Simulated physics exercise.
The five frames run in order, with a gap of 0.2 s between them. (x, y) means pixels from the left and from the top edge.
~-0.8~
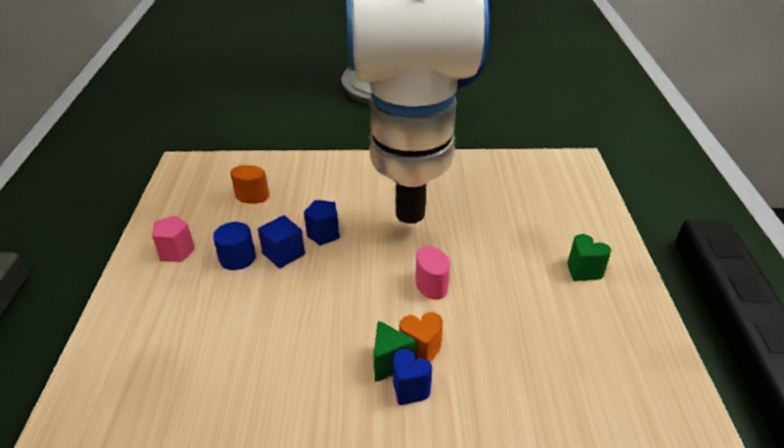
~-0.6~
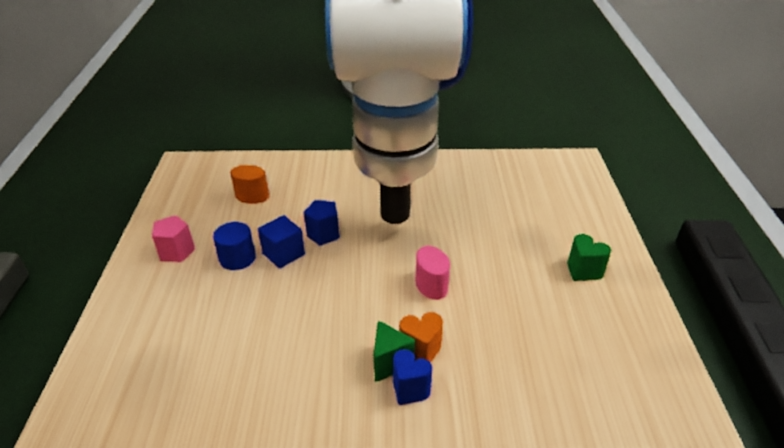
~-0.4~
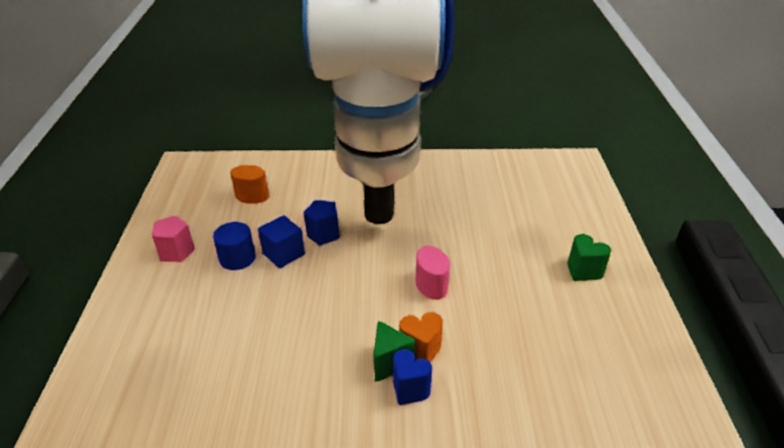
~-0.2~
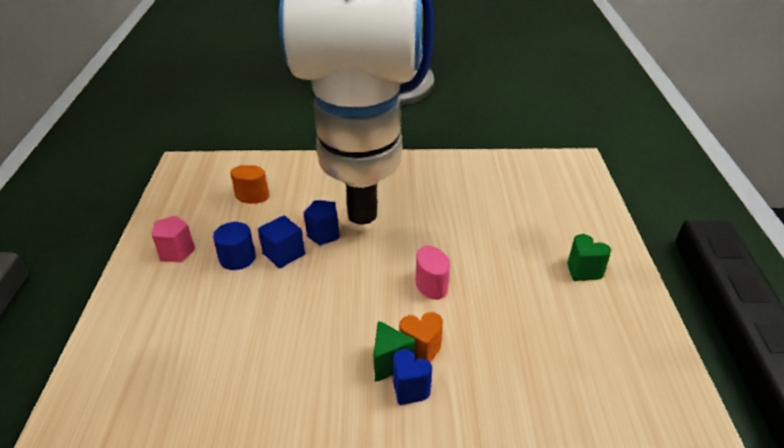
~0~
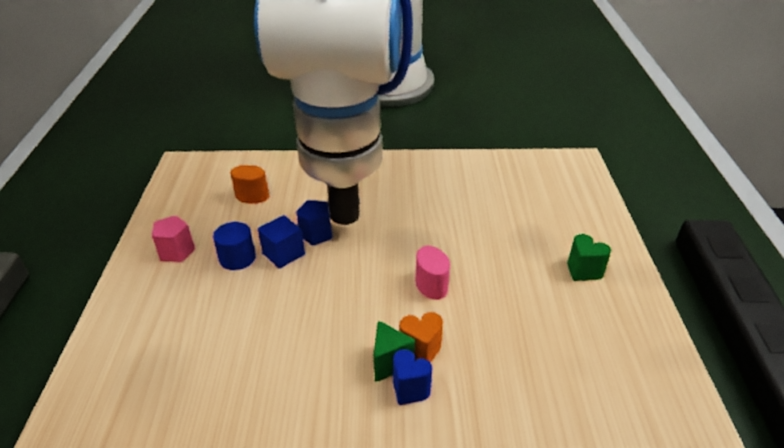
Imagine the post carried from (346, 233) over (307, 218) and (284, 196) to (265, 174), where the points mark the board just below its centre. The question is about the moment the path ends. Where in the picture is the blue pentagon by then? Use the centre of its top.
Expect it around (276, 204).
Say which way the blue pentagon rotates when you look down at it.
From overhead, the rotation is counterclockwise.
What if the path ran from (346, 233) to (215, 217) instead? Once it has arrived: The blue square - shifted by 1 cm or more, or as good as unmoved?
The blue square moves.
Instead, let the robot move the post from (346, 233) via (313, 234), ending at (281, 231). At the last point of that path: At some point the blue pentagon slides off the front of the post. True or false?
That claim is false.
The first path, step by step. One third of the way, post at (304, 202); blue square at (276, 228), turned 15° anticlockwise; blue pentagon at (276, 204), turned 35° anticlockwise.
Two thirds of the way, post at (281, 180); blue square at (276, 228), turned 15° anticlockwise; blue pentagon at (276, 204), turned 35° anticlockwise.
At the end, post at (263, 159); blue round block not moved; orange oval at (238, 167), turned 45° anticlockwise; blue square at (276, 228), turned 15° anticlockwise; blue pentagon at (276, 204), turned 35° anticlockwise.
